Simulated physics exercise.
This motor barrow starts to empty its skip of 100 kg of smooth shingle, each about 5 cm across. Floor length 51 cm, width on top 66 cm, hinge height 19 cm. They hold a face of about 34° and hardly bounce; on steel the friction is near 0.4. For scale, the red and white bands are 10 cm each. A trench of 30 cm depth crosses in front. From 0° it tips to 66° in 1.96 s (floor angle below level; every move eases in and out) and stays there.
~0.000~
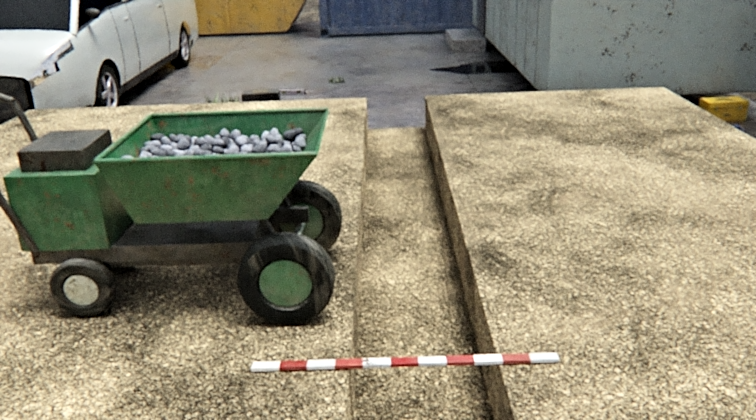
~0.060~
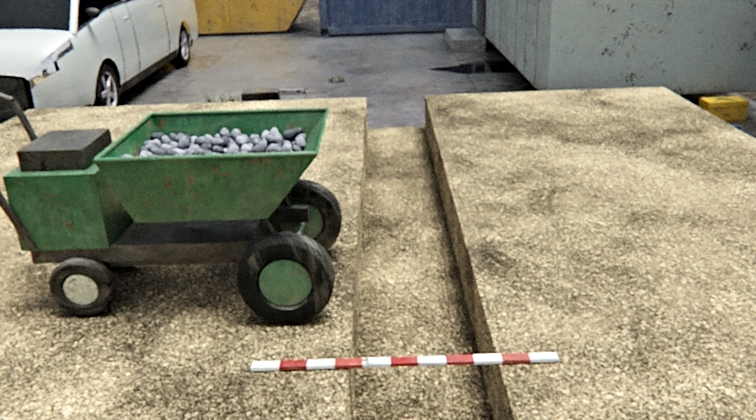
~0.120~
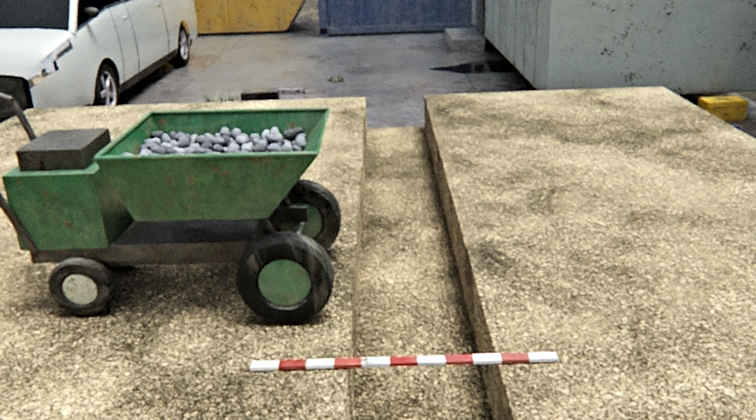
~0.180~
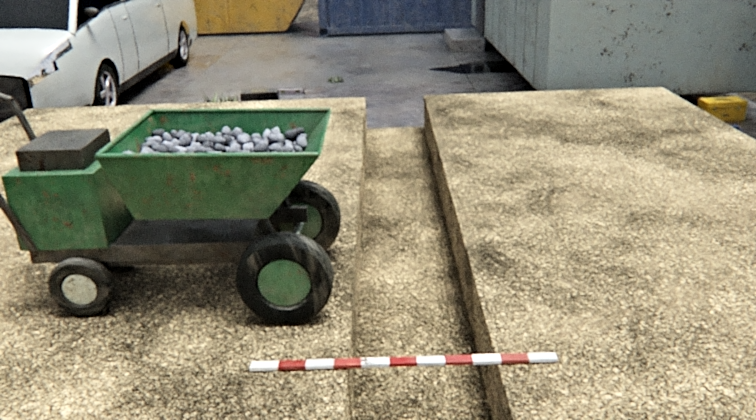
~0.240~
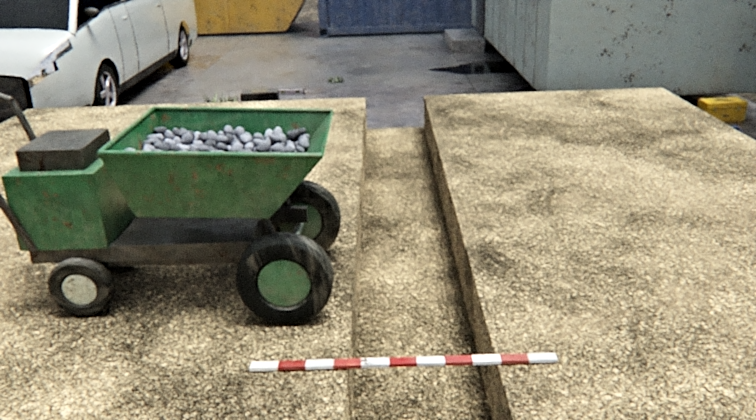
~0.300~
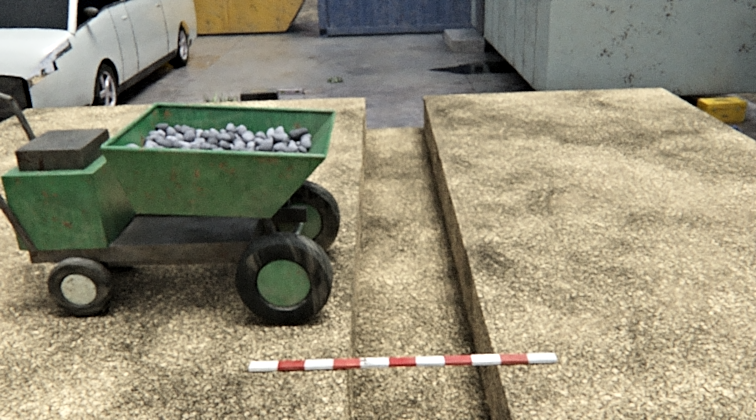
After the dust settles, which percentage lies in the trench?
Roughly 77 per cent ends in the trench.
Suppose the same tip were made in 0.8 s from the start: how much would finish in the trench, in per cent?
It would be near 55 per cent.
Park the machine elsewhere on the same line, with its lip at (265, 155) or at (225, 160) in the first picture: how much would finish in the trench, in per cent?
Near 100 per cent from the first place, 100 from the second.
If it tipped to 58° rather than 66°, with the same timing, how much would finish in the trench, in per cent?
It would be near 75 per cent.
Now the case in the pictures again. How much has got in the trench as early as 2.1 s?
About 35 per cent by then.
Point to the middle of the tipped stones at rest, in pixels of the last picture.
Around (451, 326).
After 1.5 s the floor is at 56°; 100 % in the skip; the foremost stones are at (419, 203).
After 2.1 s the floor is at 66°; 47 % in the skip, 37 % in the trench, 16 % past the trench; the foremost stones are at (540, 266).
After 2.4 s the floor is at 66°; 22 % in the skip, 54 % in the trench, 23 % past the trench; the foremost stones are at (611, 279).
After 4.4 s the floor is at 66°; 0 % in the skip, 77 % in the trench, 23 % past the trench; the foremost stones are at (631, 279).
